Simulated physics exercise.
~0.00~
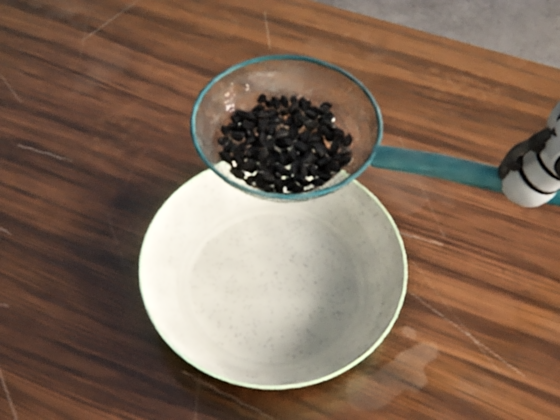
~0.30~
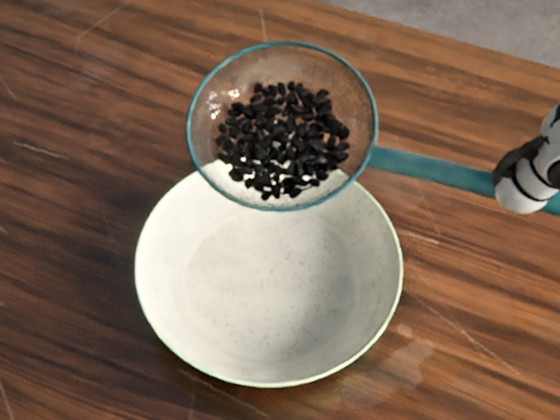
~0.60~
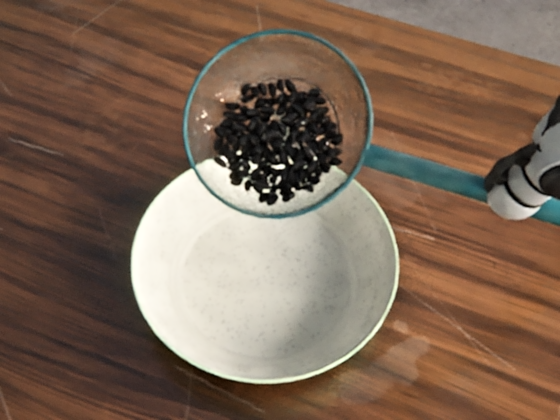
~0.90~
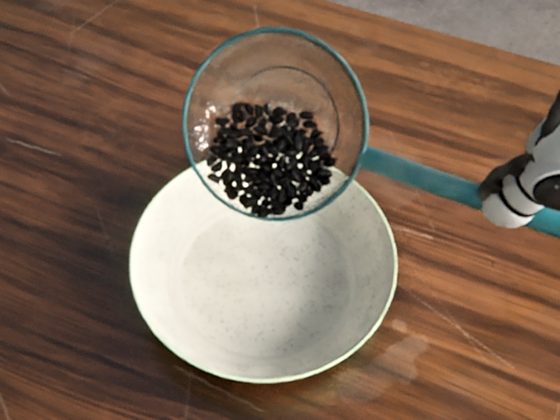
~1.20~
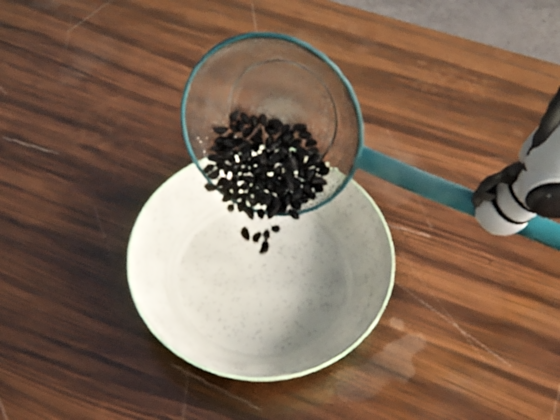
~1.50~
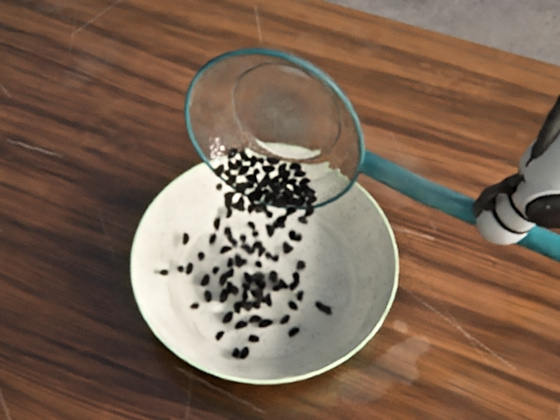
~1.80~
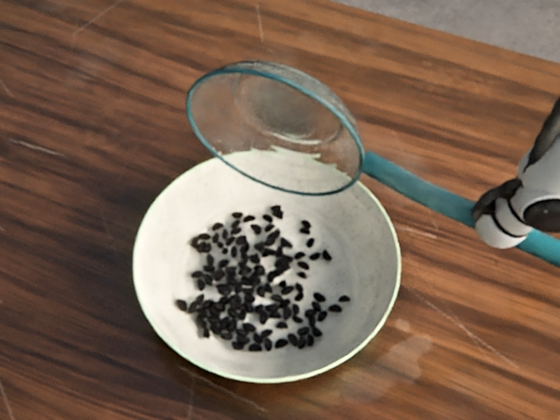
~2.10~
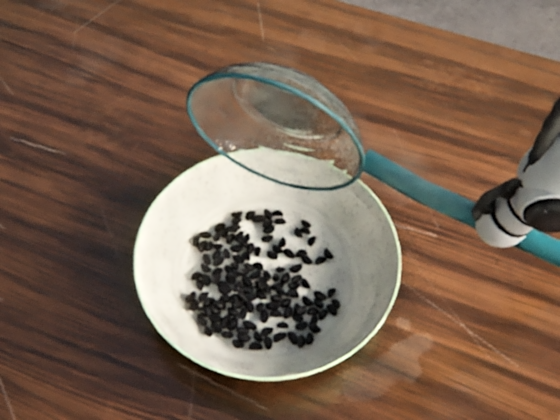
A robotic gripper tilts a clear ladle until all its black beans fall into a white pan.
